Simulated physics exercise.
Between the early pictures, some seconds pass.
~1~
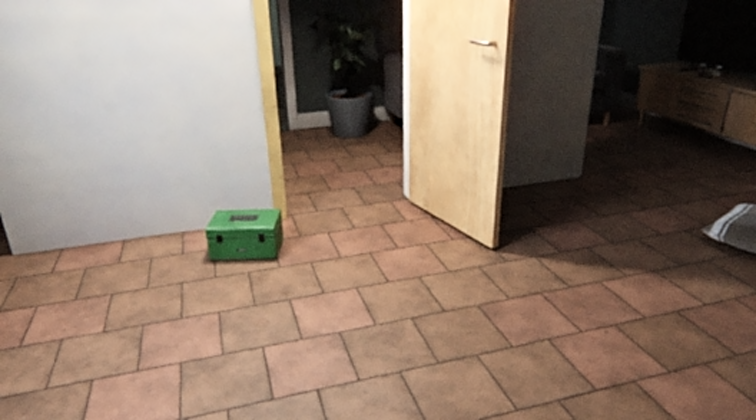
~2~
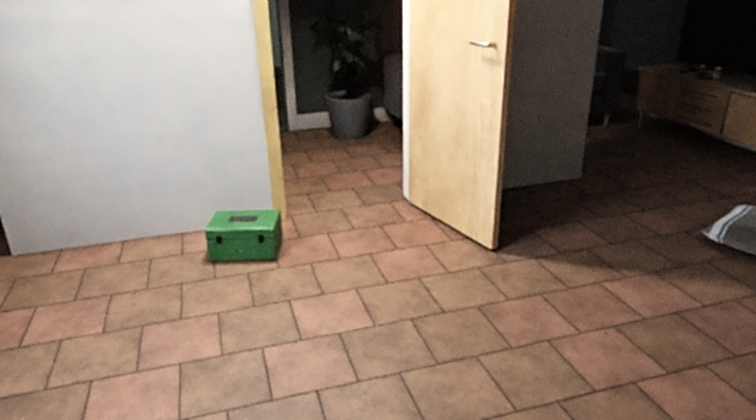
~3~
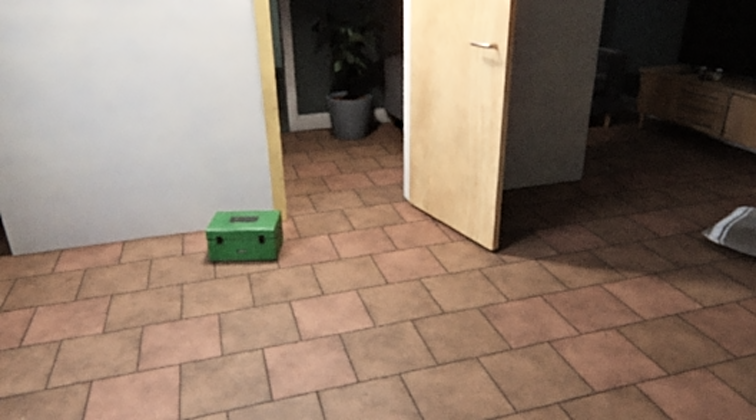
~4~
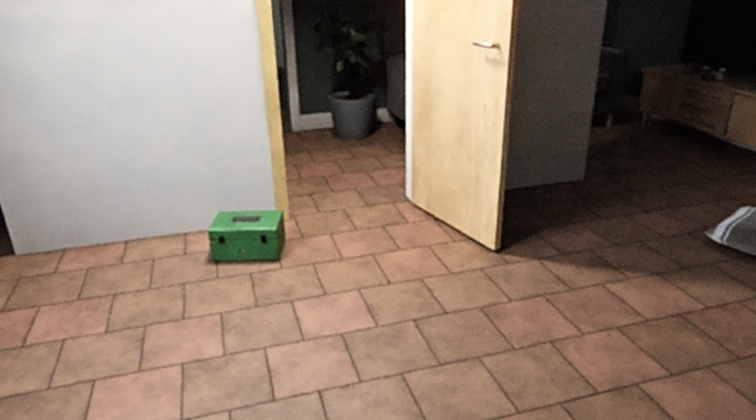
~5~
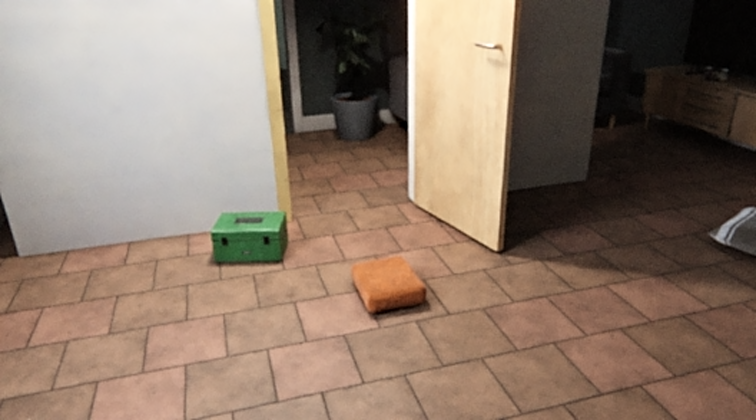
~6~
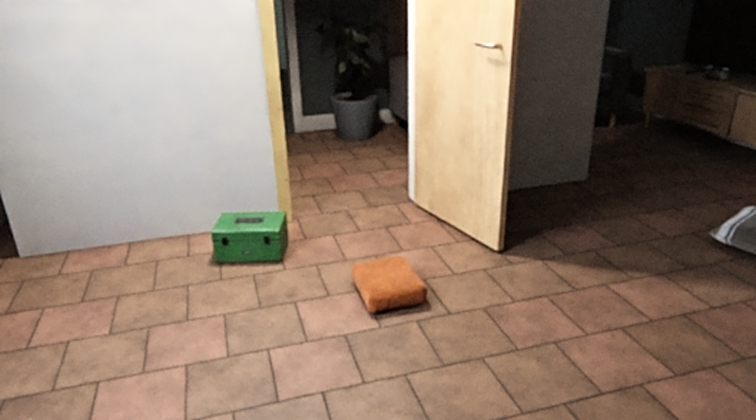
The clip shows a green toolbox on a tiled floor beside a wall and a wide-open door, all staying still; later an orange cushion appears on the tiles to the right of the toolbox and remains there.
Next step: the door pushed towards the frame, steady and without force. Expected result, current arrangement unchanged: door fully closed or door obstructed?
Turns out the door touches the frame just fine.
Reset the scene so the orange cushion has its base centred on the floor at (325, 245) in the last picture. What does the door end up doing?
The door is obstructed after that.
Then, 0.60 s past the last view, open by 83°.
Then, 0.90 s past the last view, open by 62°.
Then, 1.20 s past the last view, open by 39°.
Then, 1.60 s past the last view, open by 7°.
Finally, open by 0°; both still in place. Final places as the last picture's camera would see them, orange cushion near (388, 283).
